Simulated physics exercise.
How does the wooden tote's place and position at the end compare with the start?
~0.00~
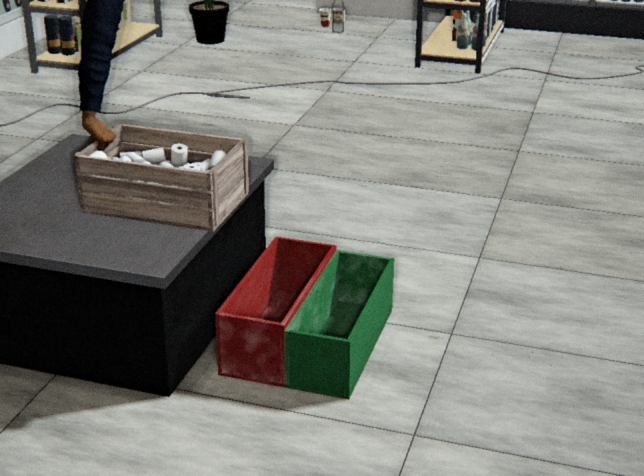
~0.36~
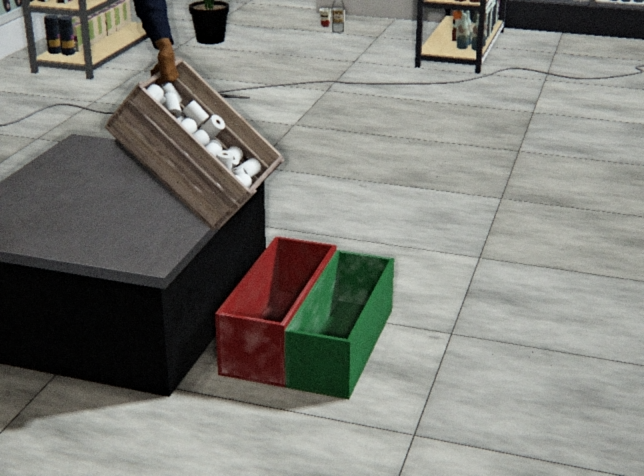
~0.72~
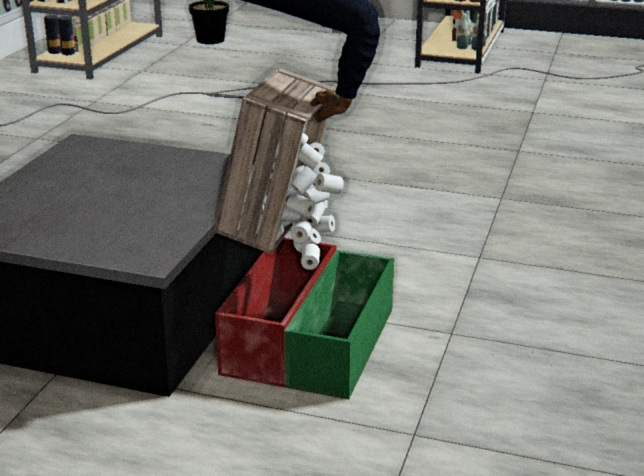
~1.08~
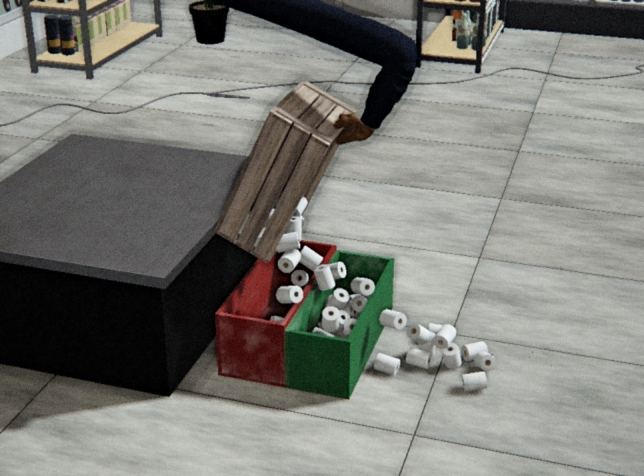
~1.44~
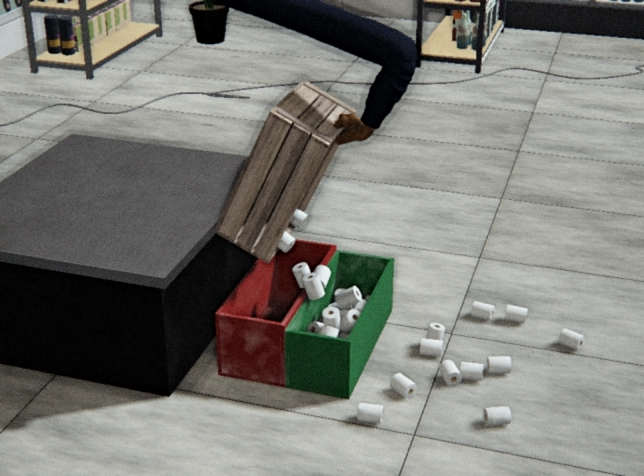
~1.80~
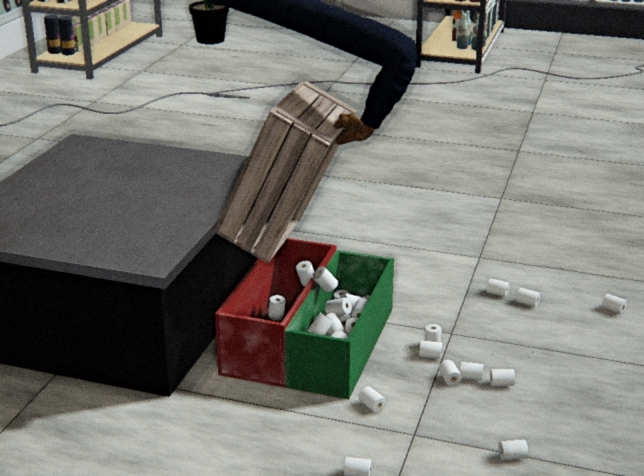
At the start the wooden tote sits upright on top of the dark bench. By the end it is farther to the right, held steeply tipped over at the bench's edge above the red box.
